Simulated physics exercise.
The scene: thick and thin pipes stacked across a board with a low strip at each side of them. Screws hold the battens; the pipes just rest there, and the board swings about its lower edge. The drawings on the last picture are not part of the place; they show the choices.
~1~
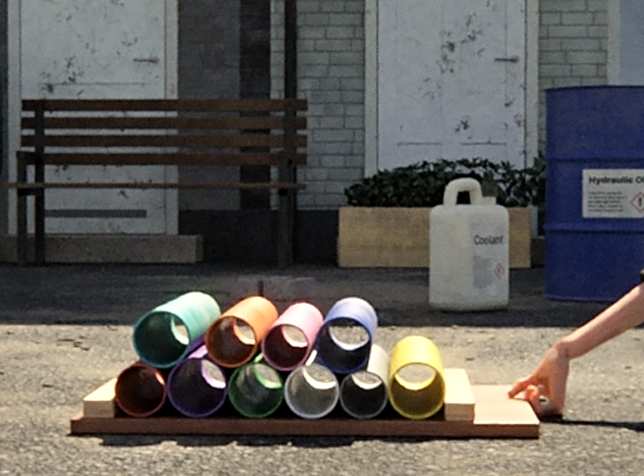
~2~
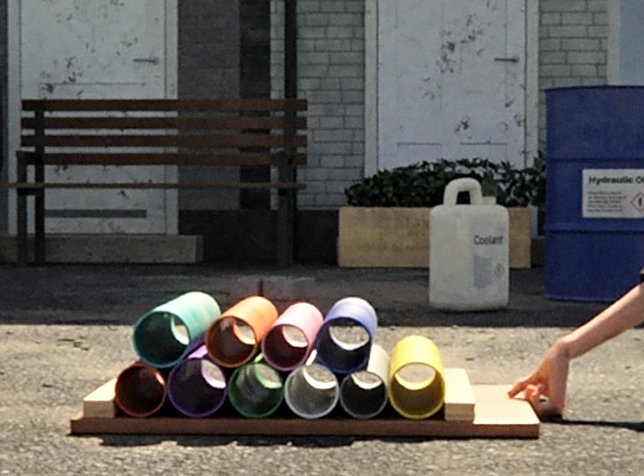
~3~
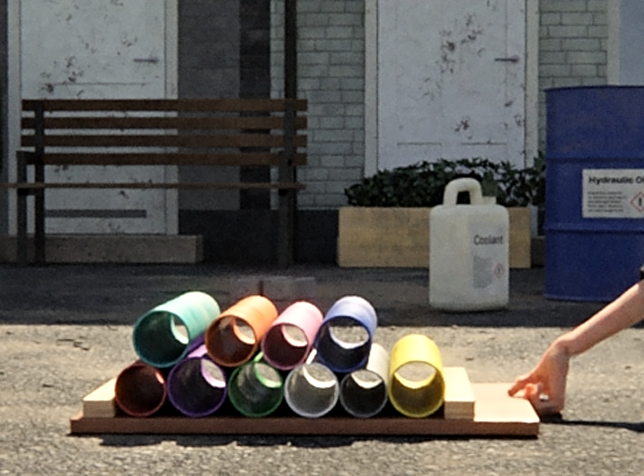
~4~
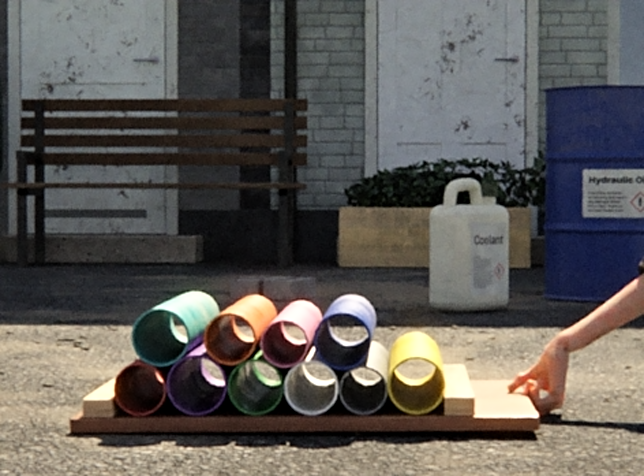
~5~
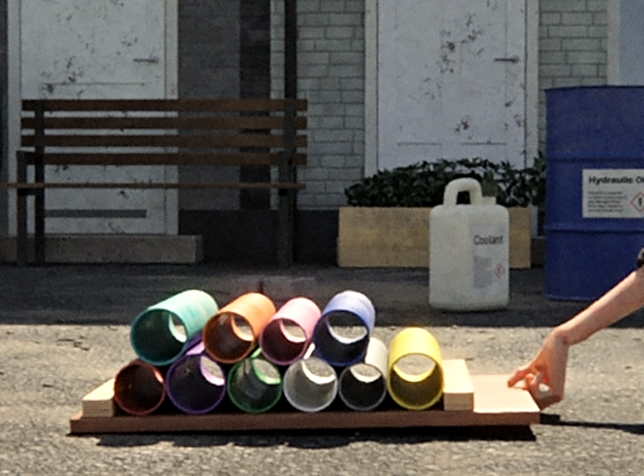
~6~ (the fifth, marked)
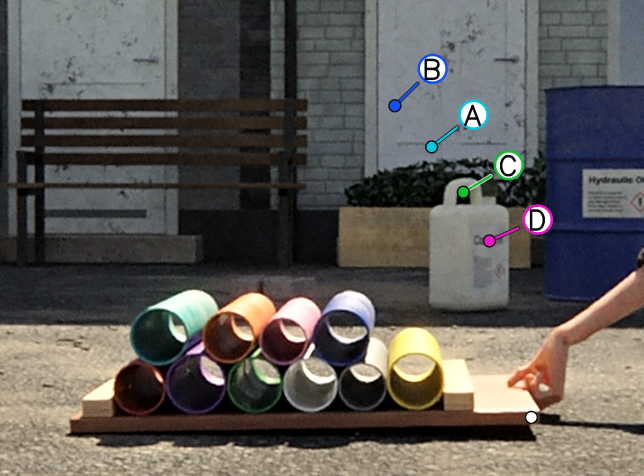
On the pavement in front of a bench, colourful pipes lay stacked in two rows on a wooden board, and a hand at the right end raised that side very slightly, the pipes barely shifting.
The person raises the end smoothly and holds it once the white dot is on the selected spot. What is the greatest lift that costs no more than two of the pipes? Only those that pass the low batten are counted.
The last mark within the limit is C.
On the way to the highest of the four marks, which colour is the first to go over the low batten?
The turquoise one.
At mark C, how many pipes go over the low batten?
The count is one.
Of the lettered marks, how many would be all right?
Two of the four.
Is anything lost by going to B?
Yes, at B.
On the copy, A at (432, 147); B at (395, 106); C at (463, 192); D at (490, 241); the white dot at (532, 417).
On C. First, board at 18°.
Then, board at 31°.
Finally, board at 31°, one over the low batten (turquoise).
By contrast, A four over the low batten (blue, turquoise, pink, orange); B four over the low batten (blue, turquoise, pink, orange); D one over the low batten (turquoise).
